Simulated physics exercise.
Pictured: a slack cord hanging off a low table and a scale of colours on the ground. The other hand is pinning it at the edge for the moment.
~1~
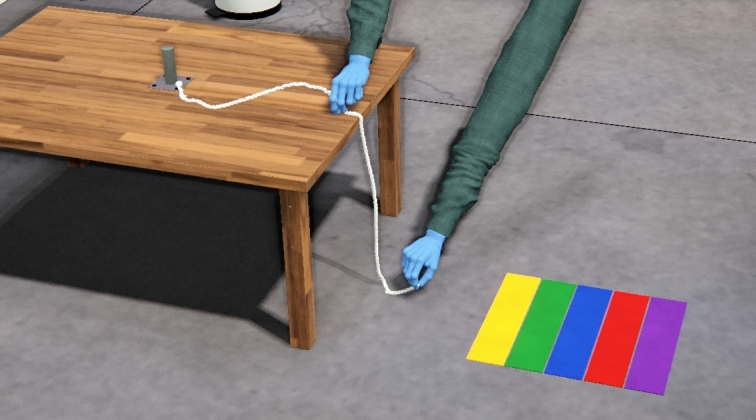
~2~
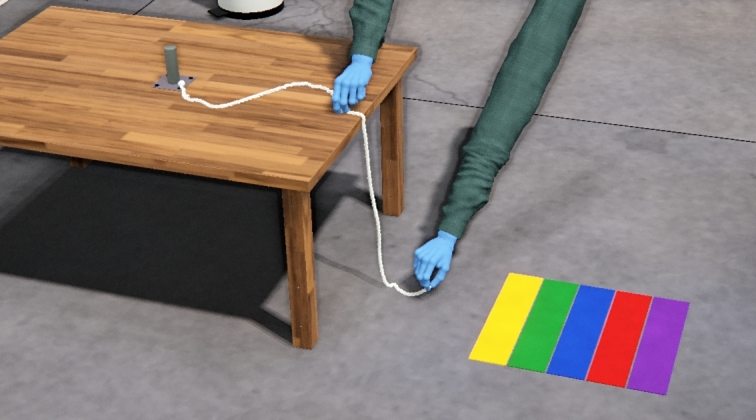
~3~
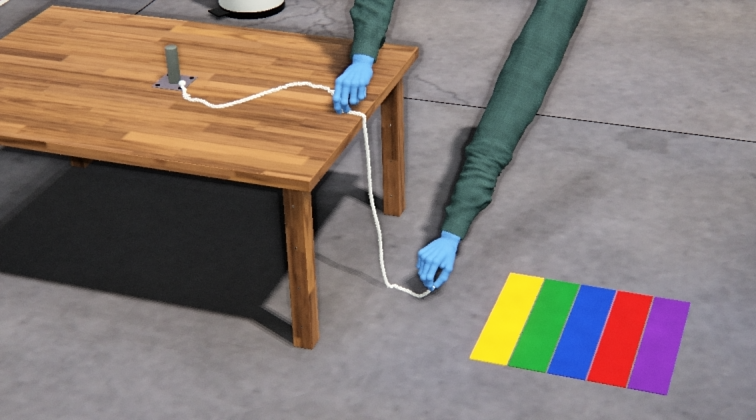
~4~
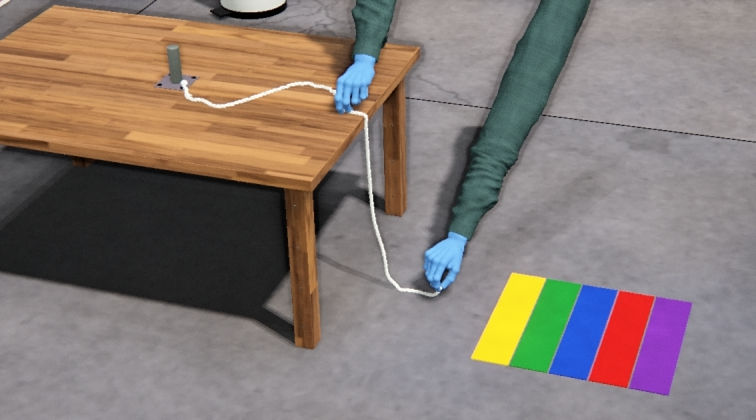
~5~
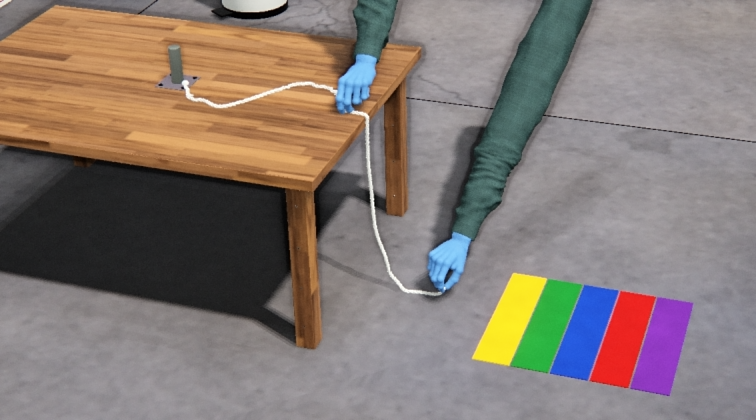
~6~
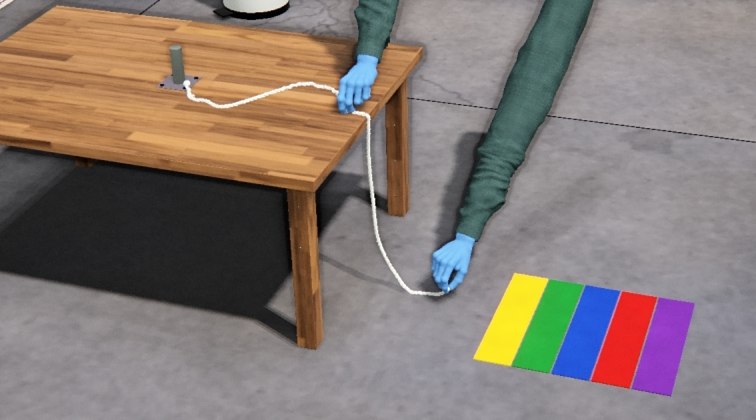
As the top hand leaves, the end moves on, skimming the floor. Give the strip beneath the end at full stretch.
Purple strip.
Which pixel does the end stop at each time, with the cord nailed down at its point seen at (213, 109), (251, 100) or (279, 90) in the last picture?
That would be (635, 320) for the first, (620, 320) for the second and (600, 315) for the third.
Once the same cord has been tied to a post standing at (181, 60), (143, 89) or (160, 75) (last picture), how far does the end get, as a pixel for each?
Around (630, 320), then (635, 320), then (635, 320).
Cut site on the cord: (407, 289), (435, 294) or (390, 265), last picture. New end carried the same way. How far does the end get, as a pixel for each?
Estimated positions in order: (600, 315); (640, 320); (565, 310).
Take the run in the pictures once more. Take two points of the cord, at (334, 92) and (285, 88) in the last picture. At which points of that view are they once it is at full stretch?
The first lands at (389, 126), while the second lands at (331, 105).
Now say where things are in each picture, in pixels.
End (419, 285); yellow (492, 345); green (530, 352); blue (569, 359); red (609, 366); purple (649, 374), in the first picture.
End (430, 287); cord through (184, 98) (252, 98) (324, 89) (361, 118) (372, 198) (381, 268), in the second picture.
End (433, 287), in the third picture.
End (441, 288); cord through (187, 97) (255, 97) (327, 88) (364, 118) (371, 197) (386, 267), in the fourth picture.
End (444, 288), in the fifth picture.
End (448, 289); cord through (190, 98) (257, 98) (329, 89) (366, 118) (373, 197) (391, 267), in the sixth picture.
Soon after, end near (586, 313); over blue.
After that, end near (638, 322); over red.
At the stop, end near (670, 327); over purple. It gets as far as the purple strip.
